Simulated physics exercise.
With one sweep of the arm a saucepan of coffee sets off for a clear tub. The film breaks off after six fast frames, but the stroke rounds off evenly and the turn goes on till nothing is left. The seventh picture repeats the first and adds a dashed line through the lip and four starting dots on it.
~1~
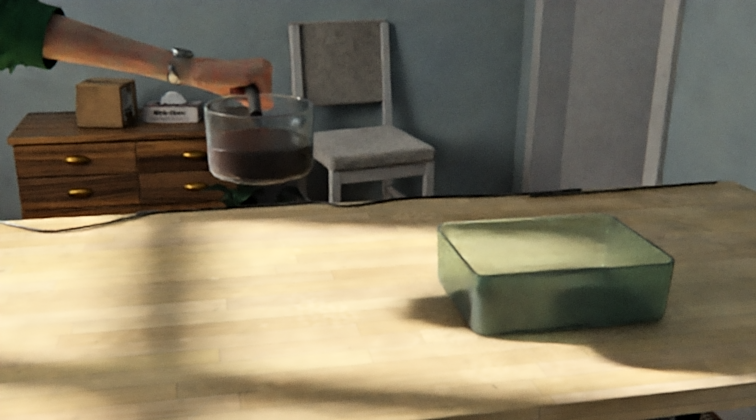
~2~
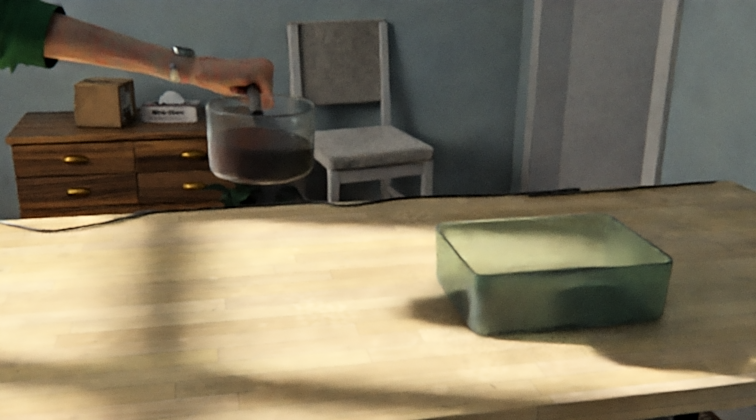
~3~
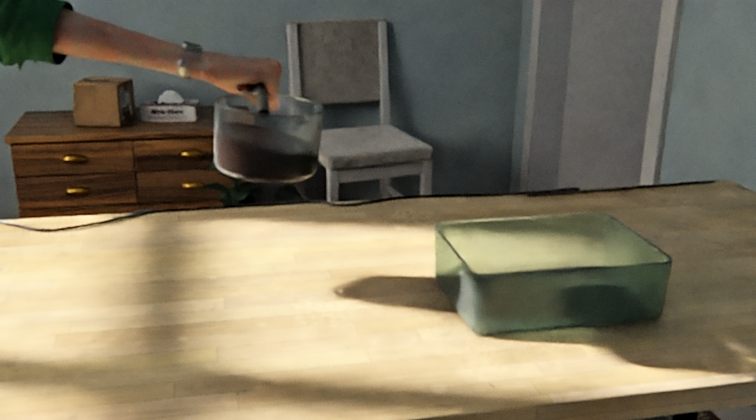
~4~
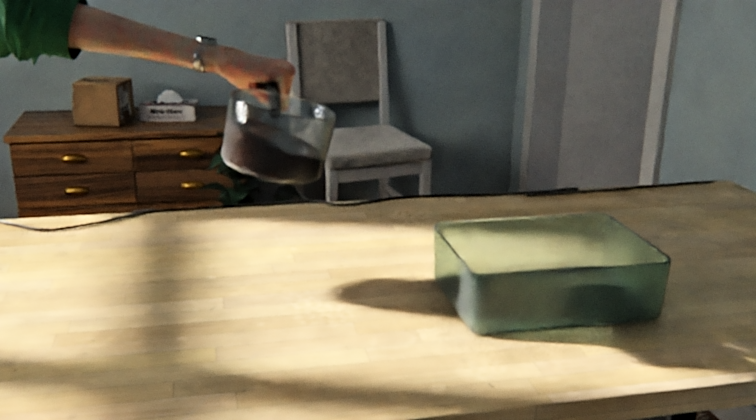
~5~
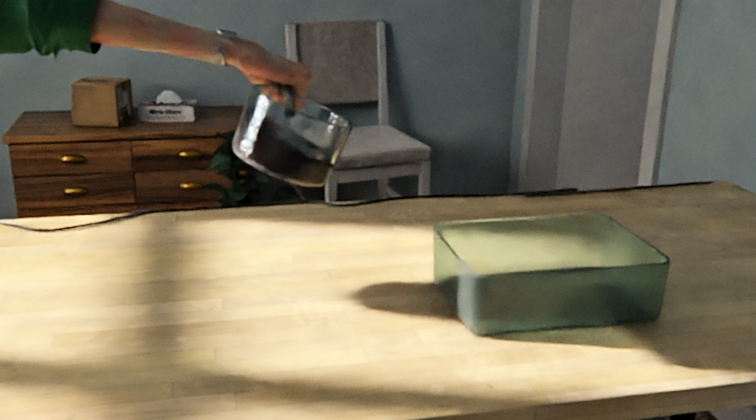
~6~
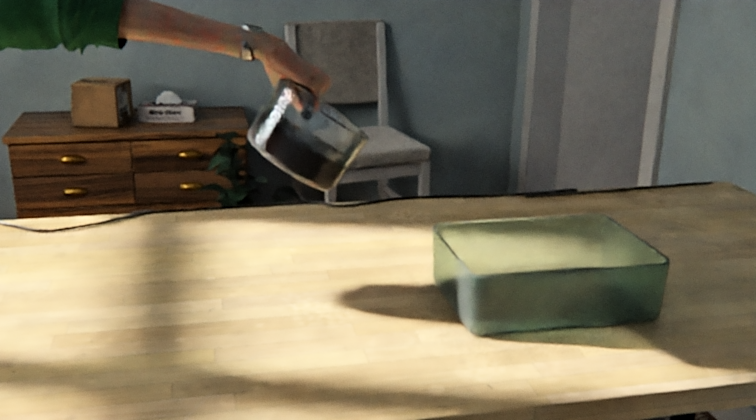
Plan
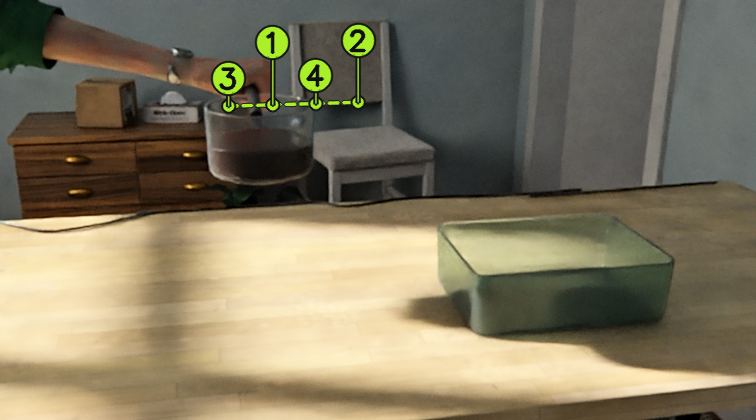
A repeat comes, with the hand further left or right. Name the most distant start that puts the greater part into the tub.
1 will do.
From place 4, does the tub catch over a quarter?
Yes, clearly.
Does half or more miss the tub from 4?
No, that is safe.
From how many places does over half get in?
Three of them.
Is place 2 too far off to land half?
No, that is safe.
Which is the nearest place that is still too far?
Place 3.
On the marked copy, 1 at (272, 104); 2 at (358, 102); 3 at (228, 106); 4 at (315, 103).
For place 1, about 64 % lands in the tub, 22 % falls short and 13 % goes beside or beyond.
For place 2, about 70 % lands in the tub, 5 % falls short and 25 % goes beside or beyond.
For place 3, about 13 % lands in the tub, 83 % falls short and 4 % goes beside or beyond.
For place 4, about 74 % lands in the tub, 8 % falls short and 18 % goes beside or beyond.
